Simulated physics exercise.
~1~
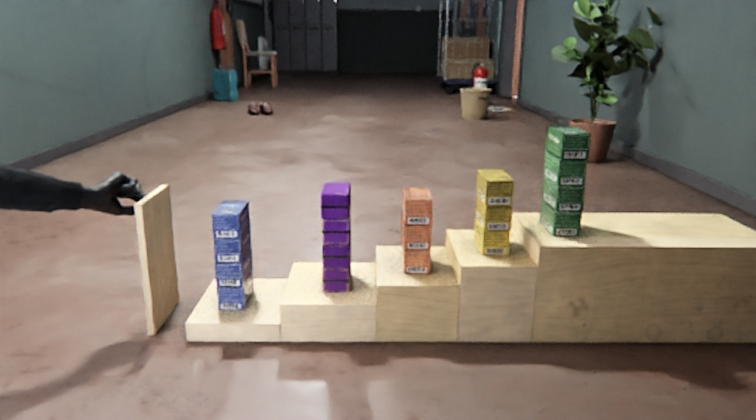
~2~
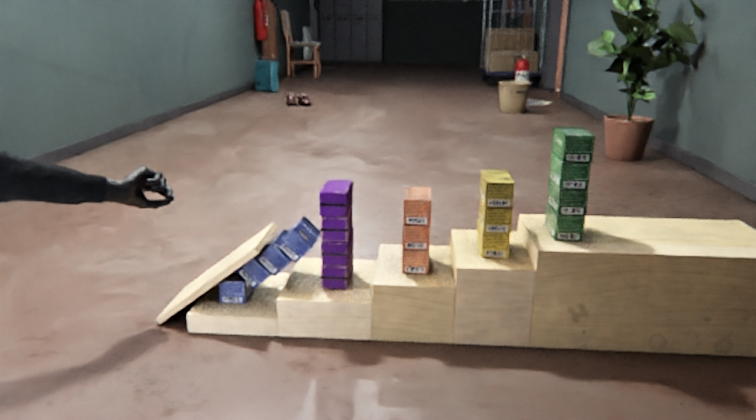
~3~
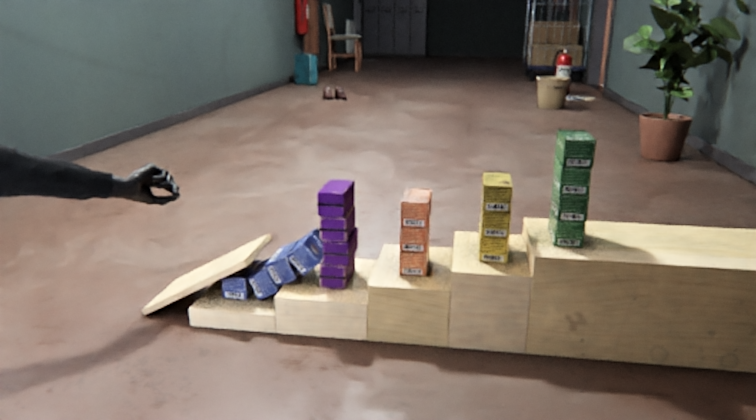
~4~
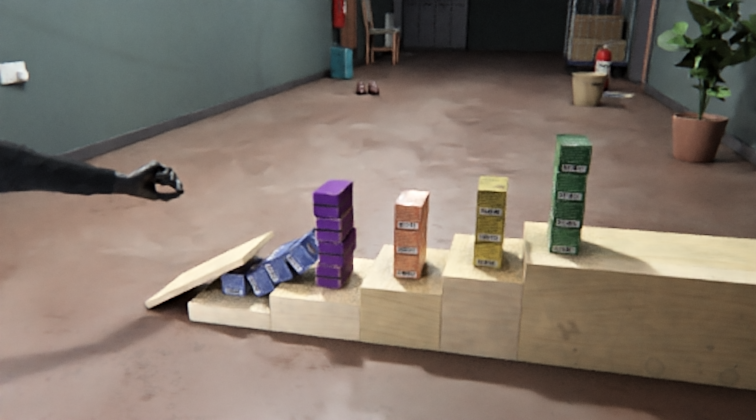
In a hallway, a gloved hand tipping a wooden board onto blue packets, which topple against the purple stack, leaving the others standing.
